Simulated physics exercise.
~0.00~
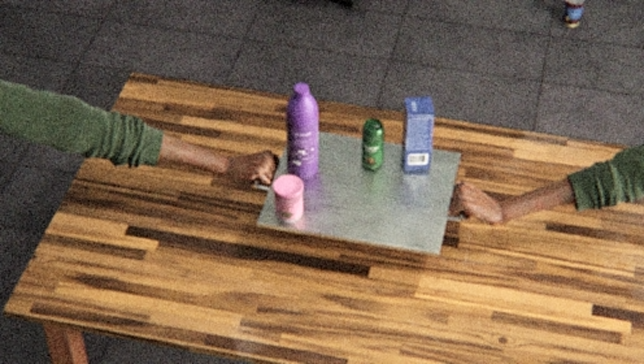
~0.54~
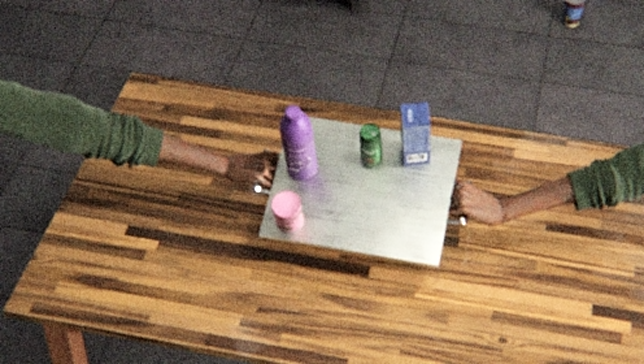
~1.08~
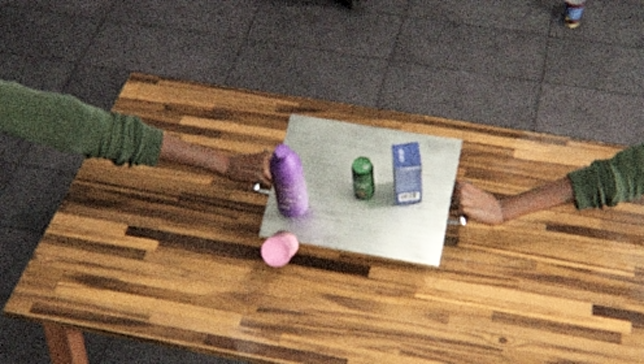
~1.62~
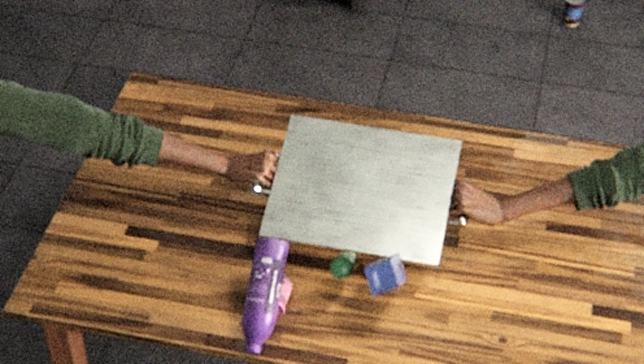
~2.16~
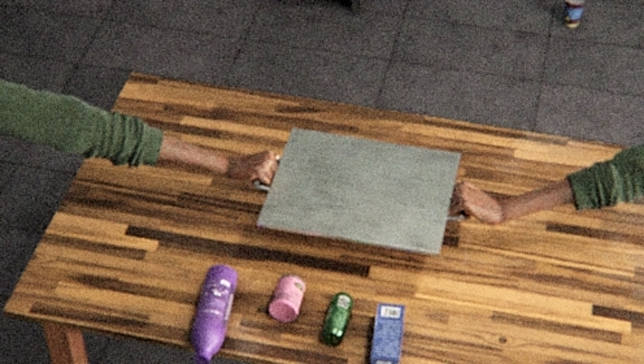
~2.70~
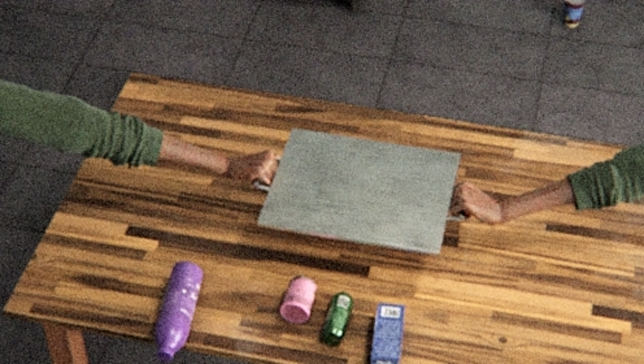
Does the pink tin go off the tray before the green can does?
Yes, the pink tin goes over the near edge while the green can is still on the tray, and the can follows it off later.
